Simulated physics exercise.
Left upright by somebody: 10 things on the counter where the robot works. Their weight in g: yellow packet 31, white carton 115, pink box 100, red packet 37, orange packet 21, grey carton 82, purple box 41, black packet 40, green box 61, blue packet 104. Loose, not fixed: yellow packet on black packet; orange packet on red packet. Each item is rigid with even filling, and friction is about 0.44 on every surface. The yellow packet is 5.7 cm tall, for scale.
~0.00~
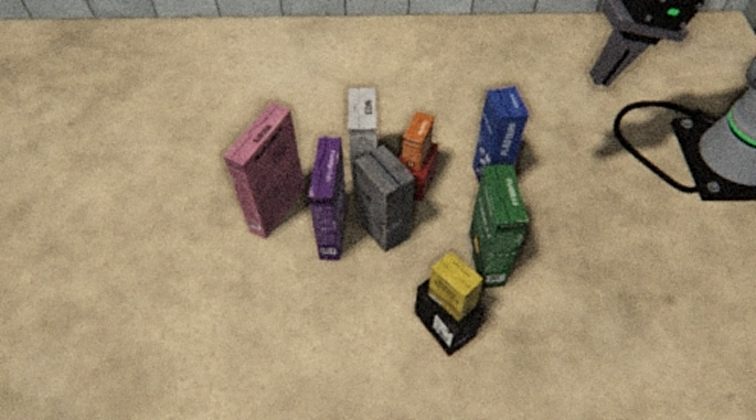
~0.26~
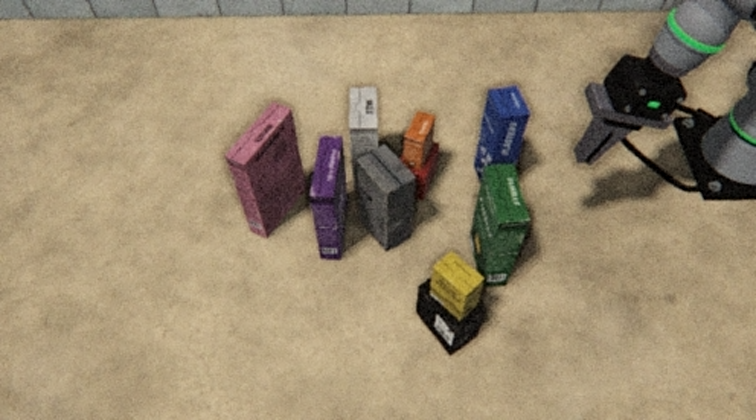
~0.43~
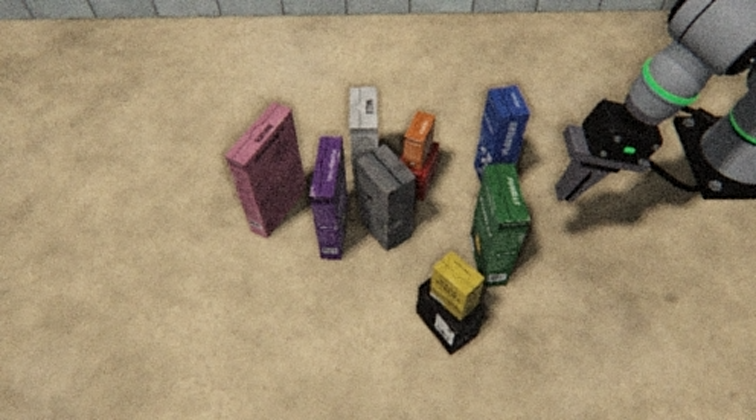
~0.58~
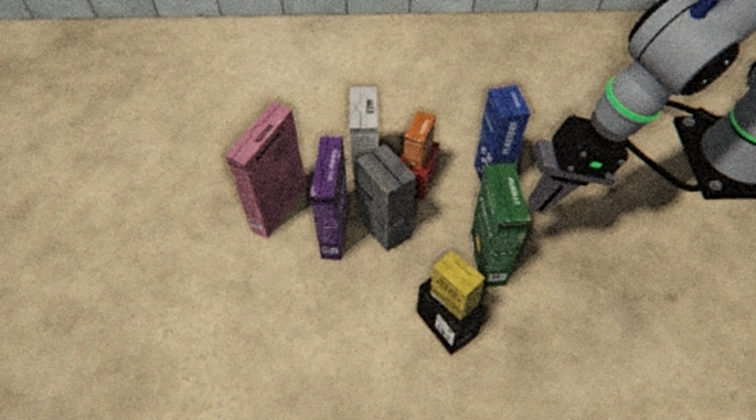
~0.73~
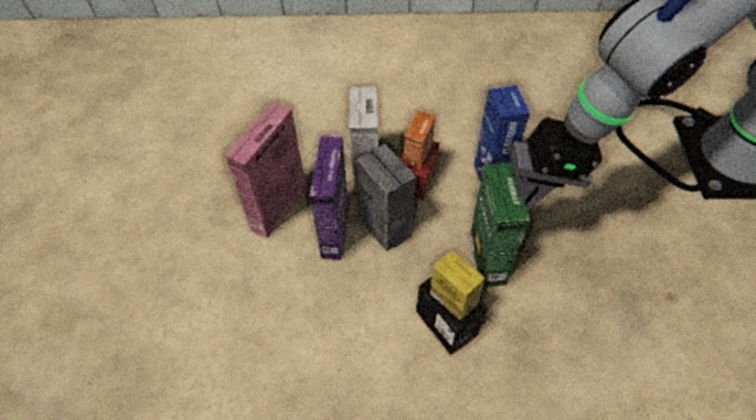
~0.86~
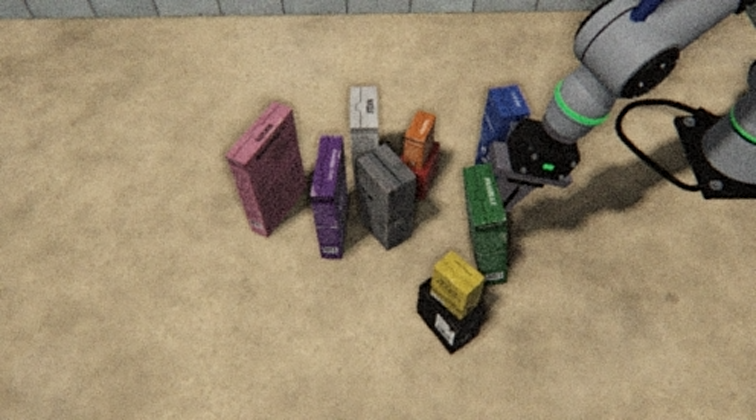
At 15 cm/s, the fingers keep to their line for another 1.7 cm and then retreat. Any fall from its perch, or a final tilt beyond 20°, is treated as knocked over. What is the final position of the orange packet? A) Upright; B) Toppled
Upright (A).
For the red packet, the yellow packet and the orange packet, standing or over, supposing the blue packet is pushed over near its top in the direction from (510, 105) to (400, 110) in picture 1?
Red packet still on its base, yellow packet still on its base, orange packet toppled.
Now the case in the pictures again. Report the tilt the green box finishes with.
It comes to rest some 40° from upright.
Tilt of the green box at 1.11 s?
Close to 40 degrees off vertical.
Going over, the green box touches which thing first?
First thing hit: The grey carton.
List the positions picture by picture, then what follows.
The first picture shows gripper tip (612, 55), green box (495, 230) not leaning; orange packet (418, 141).
The second picture shows gripper tip (595, 136), green box (496, 229) not leaning; yellow packet (456, 287), white carton (365, 141).
The third picture shows gripper tip (575, 175), green box (496, 229) not leaning; pink box (270, 174), red packet (418, 168).
The fourth picture shows gripper tip (546, 188), green box (497, 229) not leaning; grey carton (386, 200), purple box (332, 200).
The fifth picture shows gripper tip (523, 189), green box (496, 229) not leaning; black packet (449, 312), blue packet (499, 141).
The sixth picture shows gripper tip (504, 190), green box (486, 229) tipped 10°; orange packet (420, 140).
By 1.11 s, grey carton and green box touch at 1.08 s; tilt green box 39°.
By 1.41 s, black packet and green box touch at 1.12 s; tilt green box 43°.
By 1.86 s, tilt green box 43°.
In the end green box is over (lying or leaning past 20°); 9 still stand.
